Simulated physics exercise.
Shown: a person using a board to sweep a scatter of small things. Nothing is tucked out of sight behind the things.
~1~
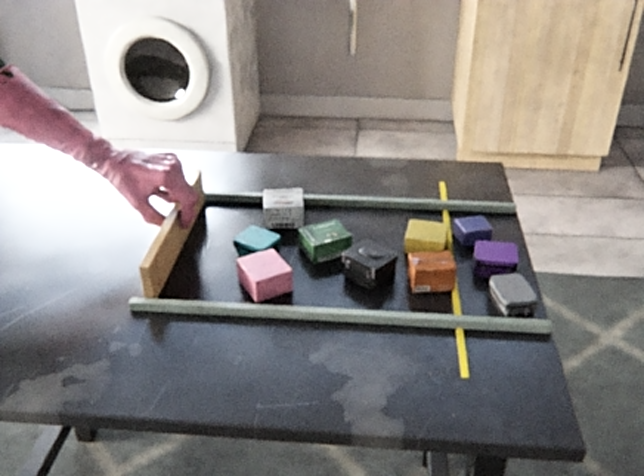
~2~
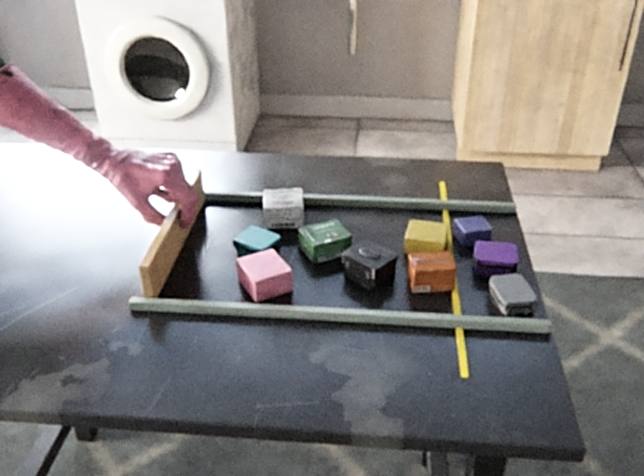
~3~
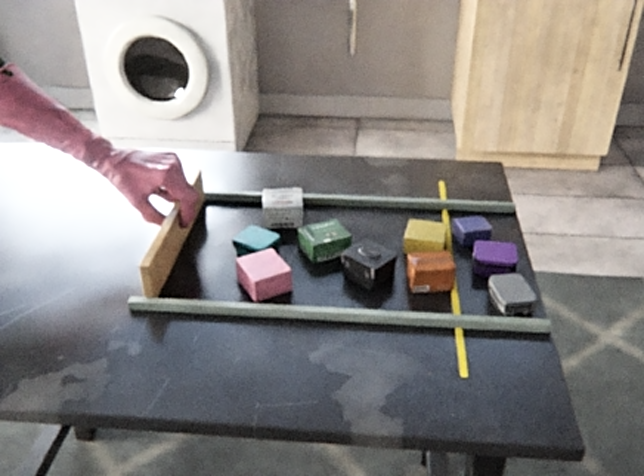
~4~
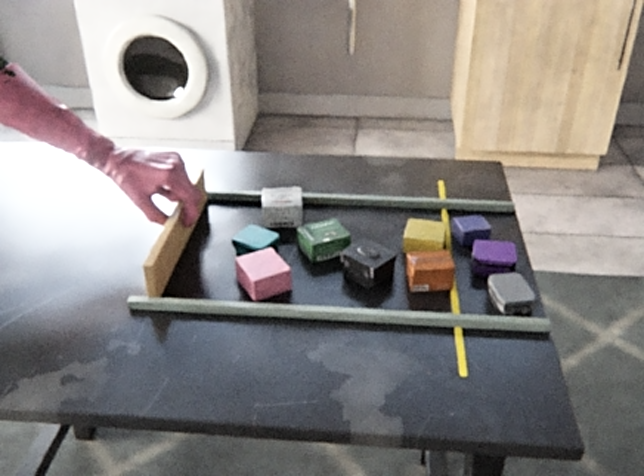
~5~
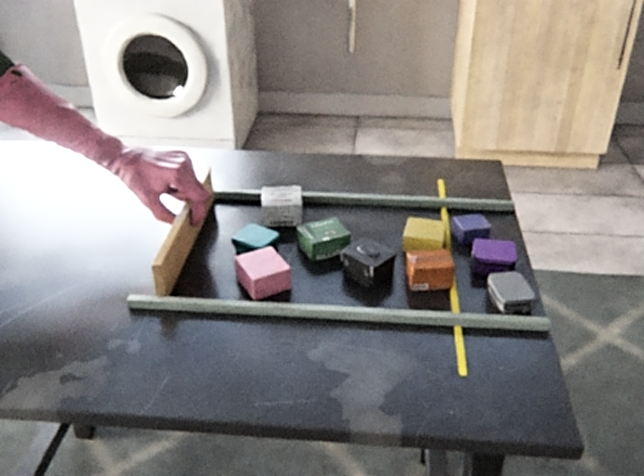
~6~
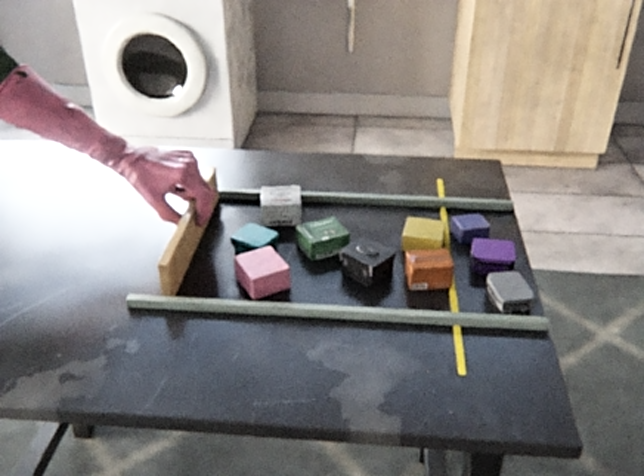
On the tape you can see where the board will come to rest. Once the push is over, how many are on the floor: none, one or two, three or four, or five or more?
The number of pieces cleared off the edge is going to be three or four exactly.
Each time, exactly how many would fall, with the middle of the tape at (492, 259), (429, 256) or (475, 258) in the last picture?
Try 1: 7; try 2: 2; try 3: 6.
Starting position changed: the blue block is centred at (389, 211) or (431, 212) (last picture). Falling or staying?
One place after the other: It keeps its spot; it keeps its spot.
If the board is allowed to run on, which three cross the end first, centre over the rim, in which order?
The blue block goes first, followed by the grey case and then the yellow block.
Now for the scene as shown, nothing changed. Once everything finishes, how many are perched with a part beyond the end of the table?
You'd get 3.
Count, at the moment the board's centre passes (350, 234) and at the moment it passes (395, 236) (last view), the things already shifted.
First 8 and then 10.
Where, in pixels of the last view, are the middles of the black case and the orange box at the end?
The black case settles near (499, 269); as for the orange box, near (536, 288).
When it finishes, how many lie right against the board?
3 in contact.
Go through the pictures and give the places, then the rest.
In the first picture, grey case (512, 296); purple case (495, 260); blue block (473, 231); board (176, 229); tape (451, 260).
In the second picture, purple case (495, 260); pink block (265, 275).
In the third picture, blue block (472, 231); yellow block (426, 238).
In the fourth picture, grey case (510, 295); white box (282, 208).
In the fifth picture, purple case (493, 258); board (187, 227).
In the sixth picture, grey case (509, 294); purple case (493, 258); blue block (470, 229); board (192, 227); tape (449, 257).
A little later, none off yet; grey case at rest near (509, 294); purple case at rest near (493, 258); blue block at rest near (470, 229).
Next, none off yet; grey case at rest near (509, 294); purple case at rest near (493, 258); blue block moving near (477, 228).
Later still, none off yet; grey case shifted about its own width near (540, 300); purple case shifted a little near (512, 261); blue block tilted well over near (538, 235).
When it is over, the number that fall off is three or four; down, yellow block, blue block and grey case.
